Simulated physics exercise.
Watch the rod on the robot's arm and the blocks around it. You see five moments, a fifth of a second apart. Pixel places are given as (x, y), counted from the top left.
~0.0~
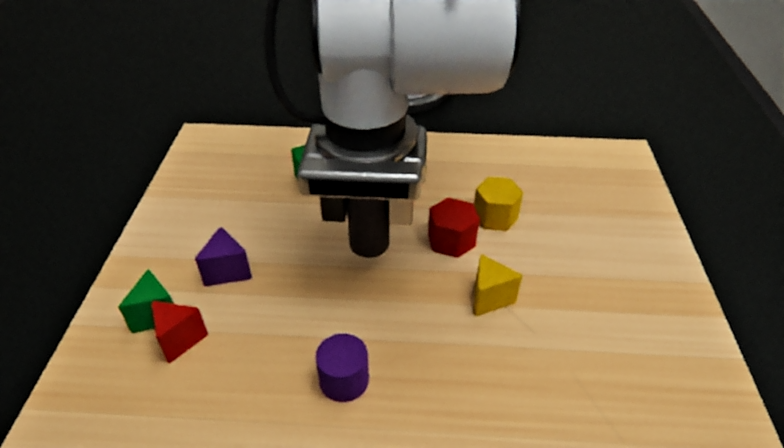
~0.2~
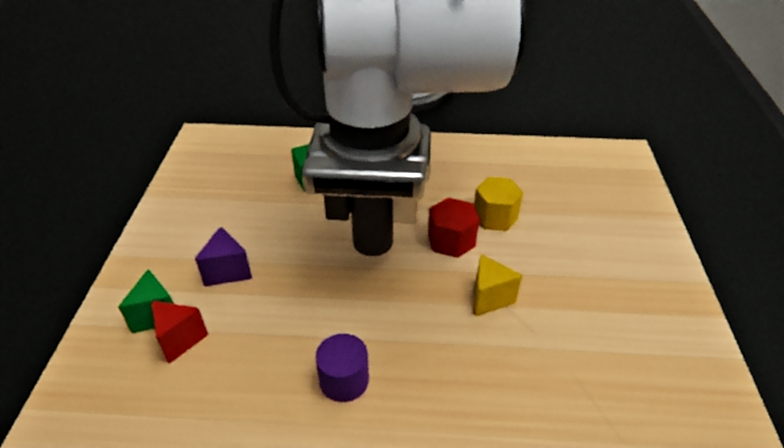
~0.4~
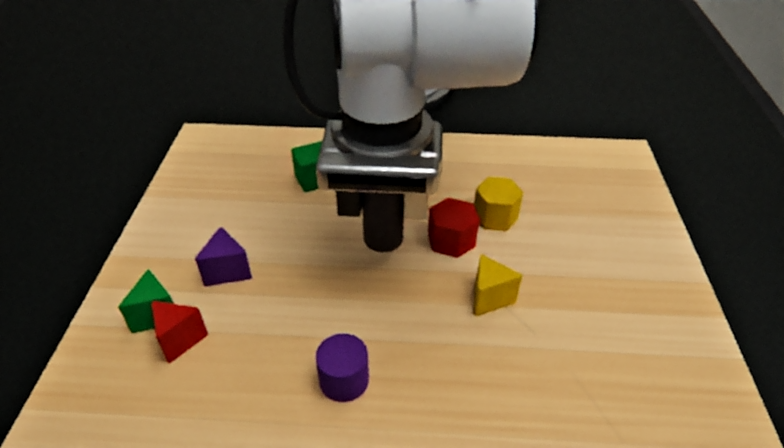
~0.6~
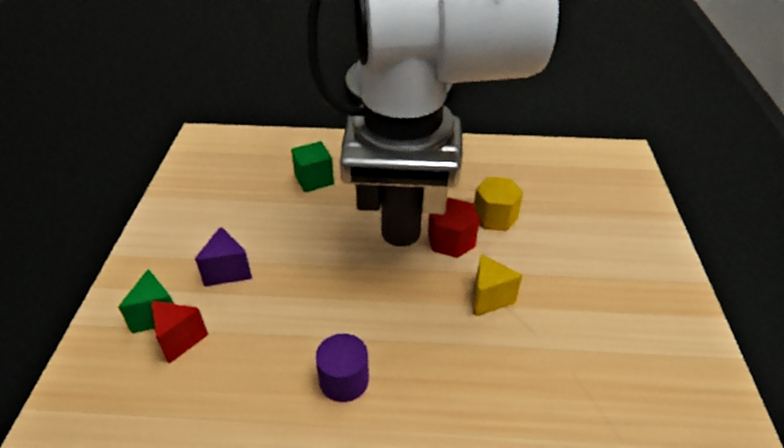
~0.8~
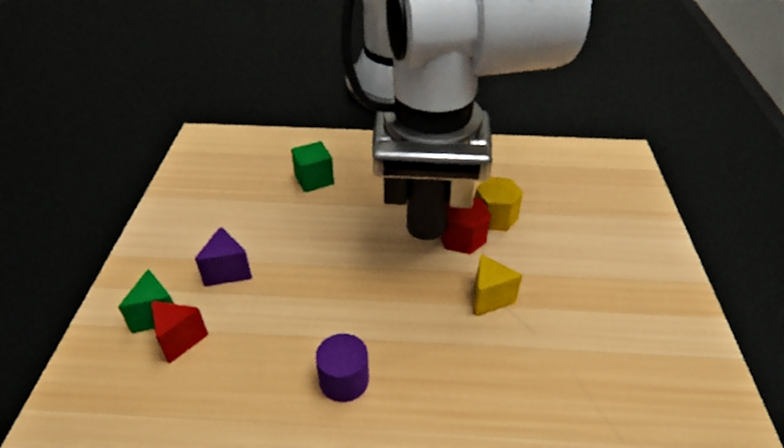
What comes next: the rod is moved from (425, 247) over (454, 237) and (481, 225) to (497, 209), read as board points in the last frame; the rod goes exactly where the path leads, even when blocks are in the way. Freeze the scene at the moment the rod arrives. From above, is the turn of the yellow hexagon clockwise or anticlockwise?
Short answer: Counterclockwise.
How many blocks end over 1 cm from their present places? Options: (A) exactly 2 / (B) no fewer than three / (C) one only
Answer: A.
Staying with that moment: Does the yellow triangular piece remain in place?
Yes.
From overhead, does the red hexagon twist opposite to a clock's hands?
Short answer: No.
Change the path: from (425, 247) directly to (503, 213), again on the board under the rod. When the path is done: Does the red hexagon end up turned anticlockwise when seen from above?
No - that is not the case.
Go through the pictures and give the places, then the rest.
In the first picture, rod's lower end at (369, 244); red hexagon at (454, 213); yellow triangular piece at (495, 272); yellow hexagon at (500, 190).
In the second picture, rod at (373, 243); blocks still.
In the third picture, rod at (383, 239); blocks still.
In the fourth picture, rod at (401, 233); blocks still.
In the fifth picture, rod at (426, 227); red hexagon at (465, 210); yellow triangular piece at (495, 272); yellow hexagon at (500, 190).
What follows on the original path. One third of the way, rod at (457, 217); red hexagon at (496, 202); yellow hexagon at (522, 180), turned 20° anticlockwise.
Two thirds of the way, rod at (484, 205); red hexagon at (526, 197); yellow hexagon at (536, 173), turned 40° anticlockwise.
At the end, rod at (501, 189); red hexagon at (541, 194), turned 30° clockwise; yellow triangular piece still; yellow hexagon at (545, 167), turned 55° anticlockwise.
